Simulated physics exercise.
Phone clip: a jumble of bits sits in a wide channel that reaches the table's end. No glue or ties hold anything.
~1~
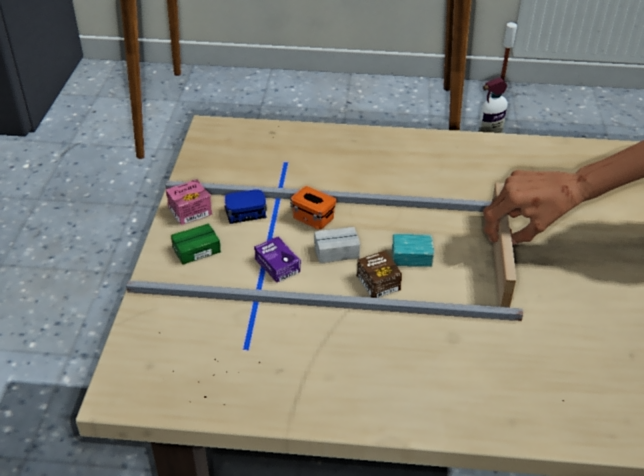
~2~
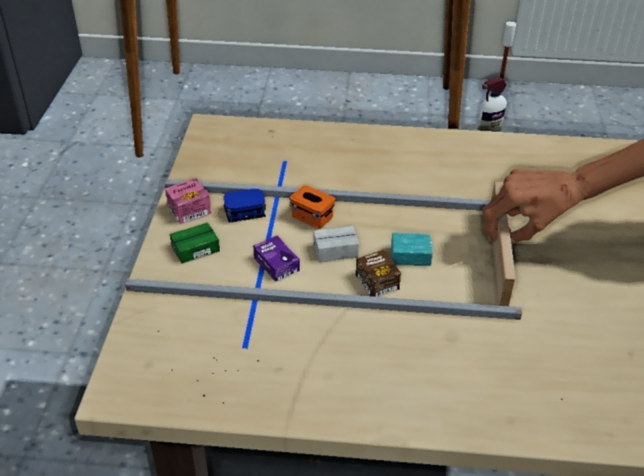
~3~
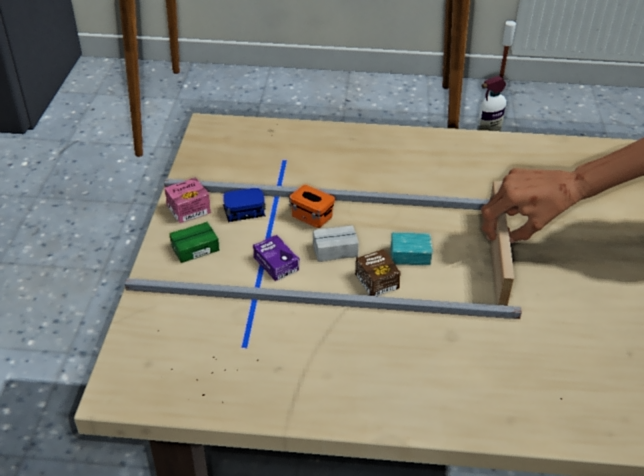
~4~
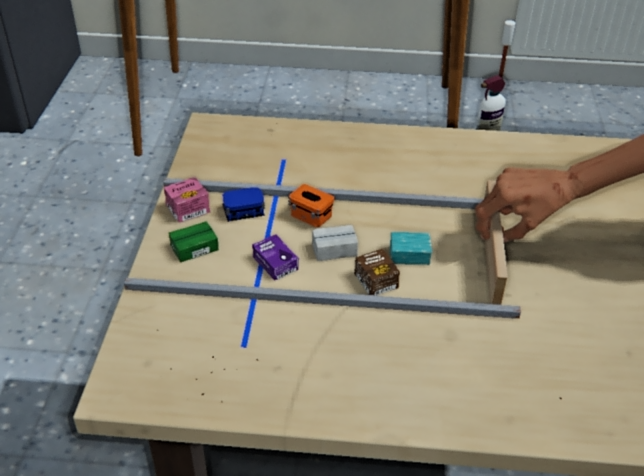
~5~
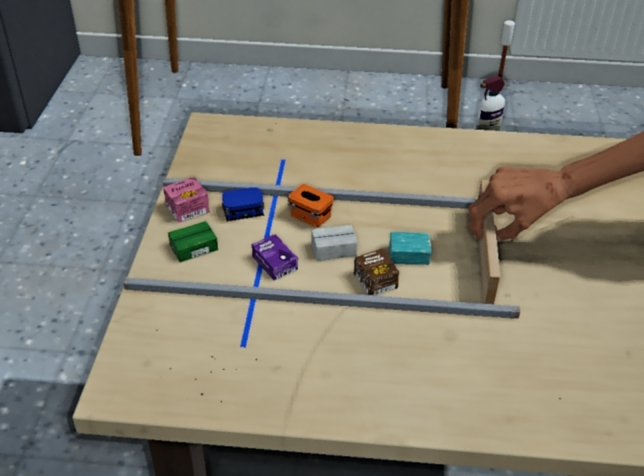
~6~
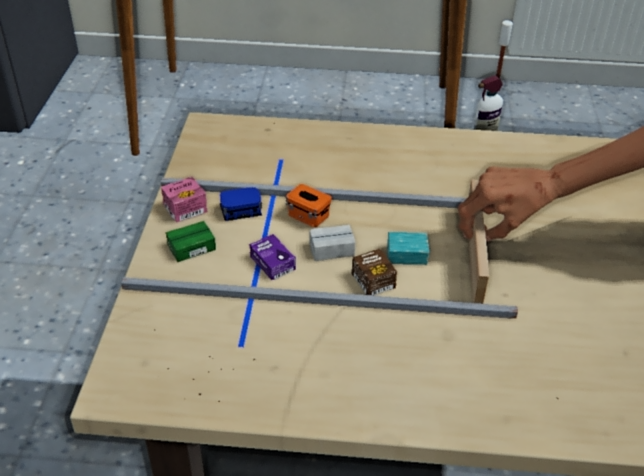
On a pale wooden table in a room with a speckled blue-grey floor, seen from above at an angle, two grey rails form a wide channel crossed by blue tape. Pink, blue and green boxes sit left, purple on the tape, with orange, white, brown and turquoise ones rightward. A hand slides an upright wooden board slightly left, the boxes staying put, while the view shifts faintly.
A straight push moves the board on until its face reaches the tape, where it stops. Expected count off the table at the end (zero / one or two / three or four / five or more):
Missing: None.
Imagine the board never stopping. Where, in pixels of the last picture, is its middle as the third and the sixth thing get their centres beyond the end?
Near (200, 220) first, near (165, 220) second.
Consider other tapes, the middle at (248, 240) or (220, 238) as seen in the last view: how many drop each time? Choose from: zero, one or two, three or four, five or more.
No fall at all; just one or two.
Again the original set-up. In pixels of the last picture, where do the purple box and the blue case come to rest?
The purple box at (202, 259), the blue case at (213, 203).
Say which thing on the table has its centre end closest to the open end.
The pink box.
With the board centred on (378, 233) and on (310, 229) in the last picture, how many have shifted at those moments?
At the first spot the count is 3, and at the second it is 5.
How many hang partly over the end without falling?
Tally: 1.
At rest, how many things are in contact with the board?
It's 3.
A little later, none off yet; pink box at rest near (184, 200); green box at rest near (191, 241); blue case at rest near (241, 204).
Next, none off yet; pink box at rest near (184, 200); green box at rest near (187, 241); blue case moving near (232, 203).
When it is over, the number that fall off is zero.
